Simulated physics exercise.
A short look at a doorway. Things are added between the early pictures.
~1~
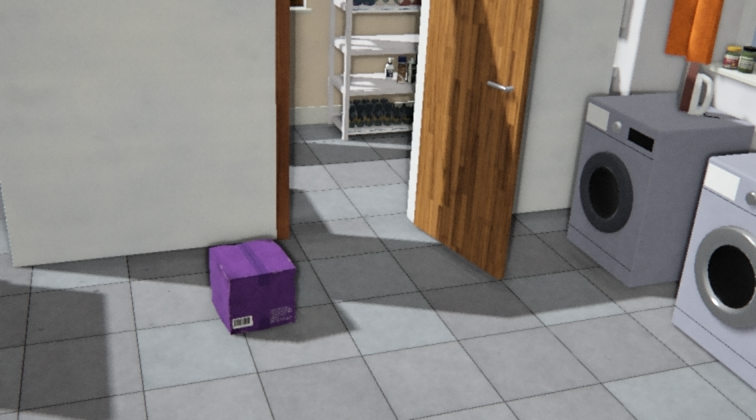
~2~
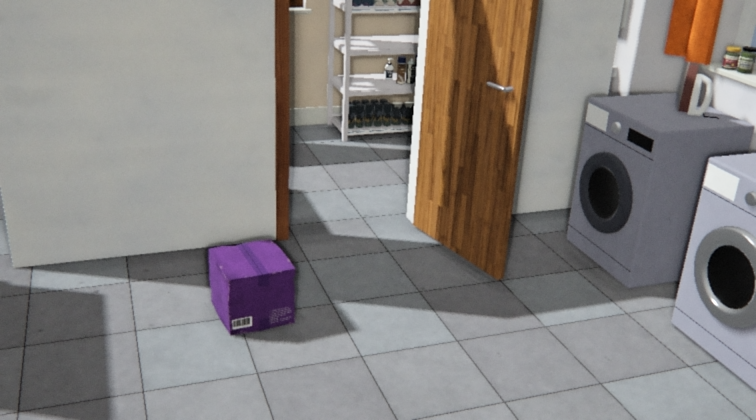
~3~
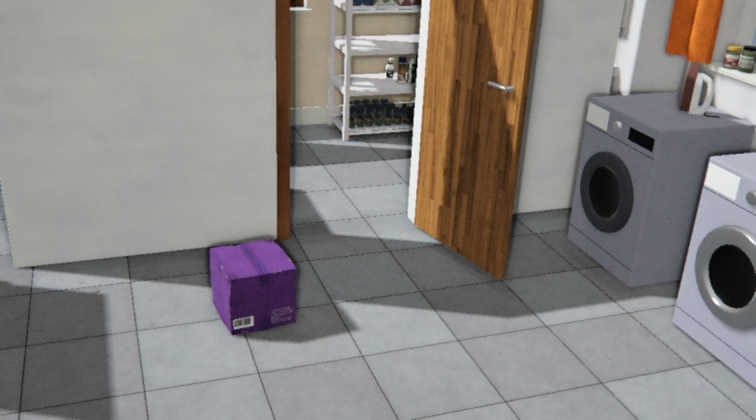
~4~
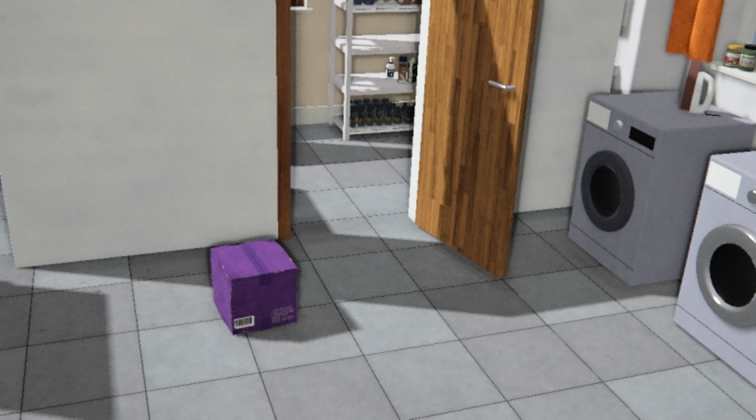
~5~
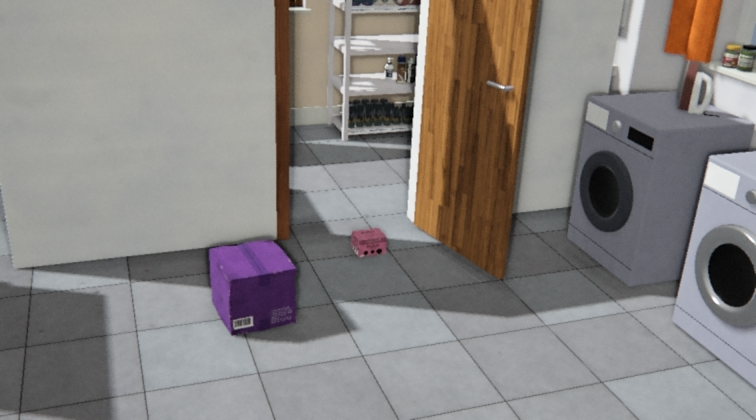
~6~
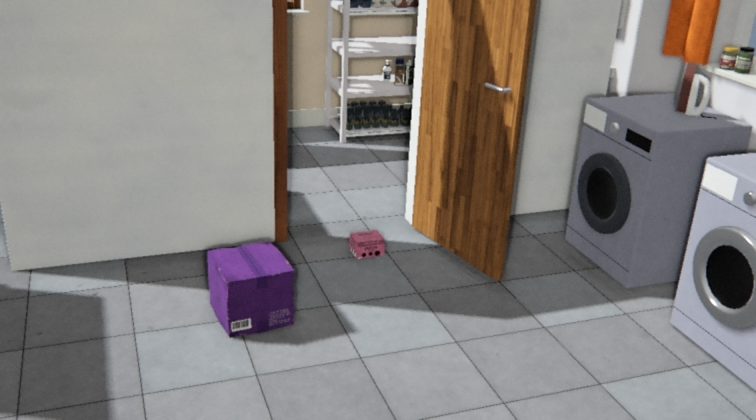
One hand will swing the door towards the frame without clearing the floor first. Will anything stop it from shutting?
In the end the door closes.
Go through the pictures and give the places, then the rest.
Door wide open and still; purple box (252, 285), in the first frame.
Door wide open and still; purple box (252, 286), in the second frame.
Door wide open and still; purple box (253, 286), in the third frame.
Door wide open and still; purple box (254, 285), in the fourth frame.
Door wide open and still; purple box (253, 286), in the fifth frame.
Door wide open and still; pink box (367, 244); purple box (251, 288), in the sixth frame.
Then, 1.20 s after the last picture, open by 69°.
Then, 2.00 s after the last picture, open by 30°; pink box slid about its own width near (348, 240).
Then, 2.40 s after the last picture, open by 11°; pink box slid about its own width near (333, 230).
At rest, open by 0°; moved from the start, pink box; purple box in place. Seen from the same camera at the end, pink box near (326, 221).
